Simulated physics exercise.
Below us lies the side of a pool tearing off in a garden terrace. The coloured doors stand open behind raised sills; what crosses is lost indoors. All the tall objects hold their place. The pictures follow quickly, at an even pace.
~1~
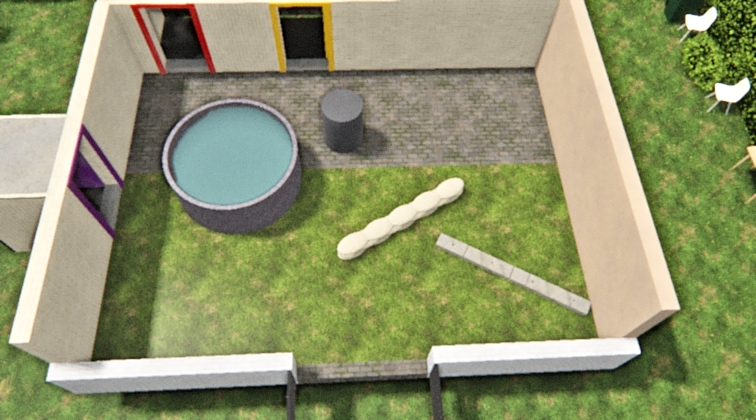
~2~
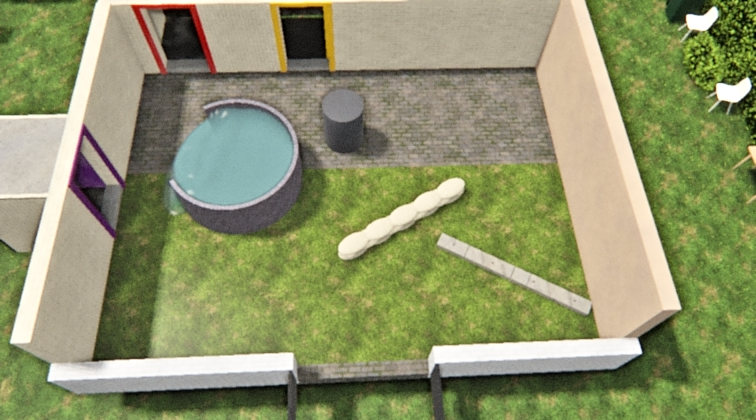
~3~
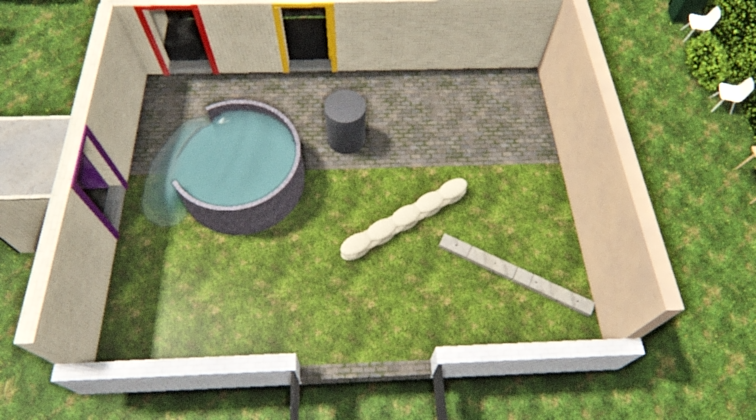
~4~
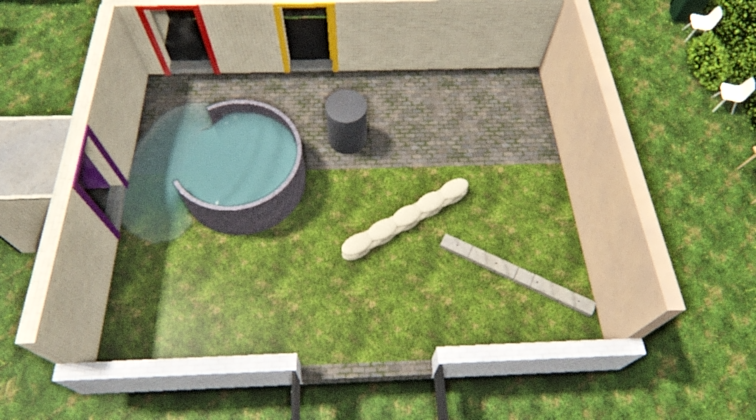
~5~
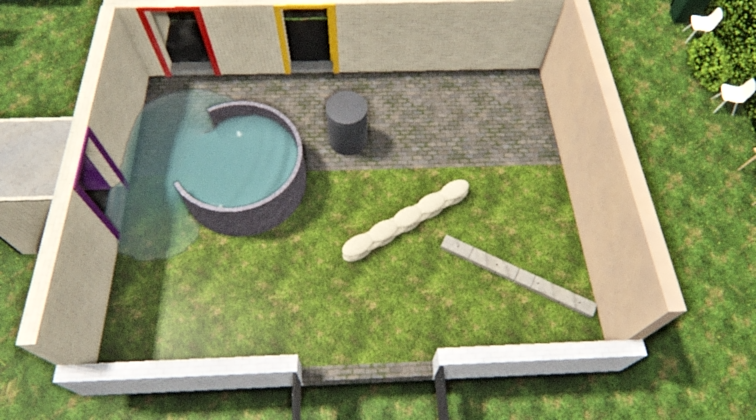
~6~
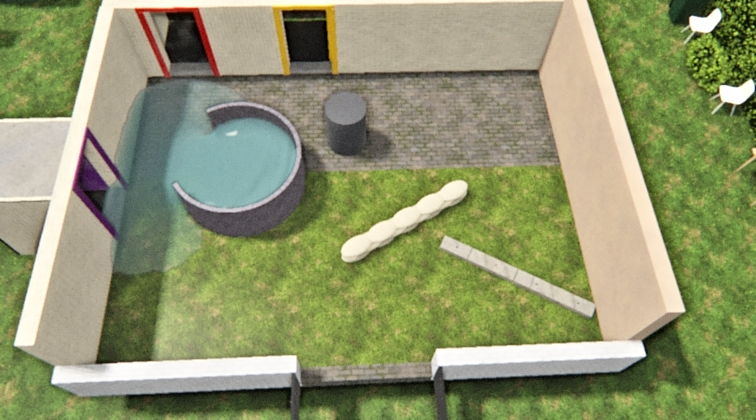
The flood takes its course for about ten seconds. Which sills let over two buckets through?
The purple door lets in a lot; the red door lets in a lot; the yellow door admits no more than that.
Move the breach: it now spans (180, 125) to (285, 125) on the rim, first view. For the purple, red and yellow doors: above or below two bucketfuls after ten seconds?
Purple door takes less, red door lets more in, yellow door takes more.
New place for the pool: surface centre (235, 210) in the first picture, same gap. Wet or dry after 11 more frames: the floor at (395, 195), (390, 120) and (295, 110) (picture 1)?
As listed: Dry, dry, no water.
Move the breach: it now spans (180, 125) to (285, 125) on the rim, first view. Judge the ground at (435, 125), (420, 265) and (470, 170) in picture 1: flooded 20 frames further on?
As listed: Under water, no water, under water.
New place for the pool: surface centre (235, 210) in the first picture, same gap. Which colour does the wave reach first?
First comes the purple-painted one.
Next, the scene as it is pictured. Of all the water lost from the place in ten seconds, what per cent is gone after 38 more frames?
Close to 85 %.
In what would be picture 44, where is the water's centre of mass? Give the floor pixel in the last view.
Around (280, 181).
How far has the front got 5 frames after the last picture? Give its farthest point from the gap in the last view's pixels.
At about (98, 353).
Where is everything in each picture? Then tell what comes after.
The first frame shows the pool at (232, 154) is whole and still.
In the second frame, the front is at a hidden place, out from the gap at (183, 161).
In the third frame, water pours out at (186, 162) and has run to a hidden place.
In the fourth frame, water pours out at (188, 164) and has run to (188, 106).
In the fifth frame, the front is at (170, 96), out from the gap at (188, 165).
In the sixth frame, water pours out at (187, 166) and has run to (146, 88).
A moment on, water covers 15 % of the floor; the purple door over two buckets in, the red door under two buckets in, the yellow door not reached.
Next, water covers 25 % of the floor; the purple door far over two buckets in, the red door far over two buckets in, the yellow door wet at the sill, nothing in.
Then, water covers 45 % of the floor; the purple door far over two buckets in, the red door far over two buckets in, the yellow door wet at the sill, nothing in.
Later, water covers 75 % of the floor; the purple door far over two buckets in, the red door far over two buckets in, the yellow door wet at the sill, nothing in.
In the end, water covers 95 % of the floor; the purple door far over two buckets in, the red door far over two buckets in, the yellow door wet at the sill, nothing in.
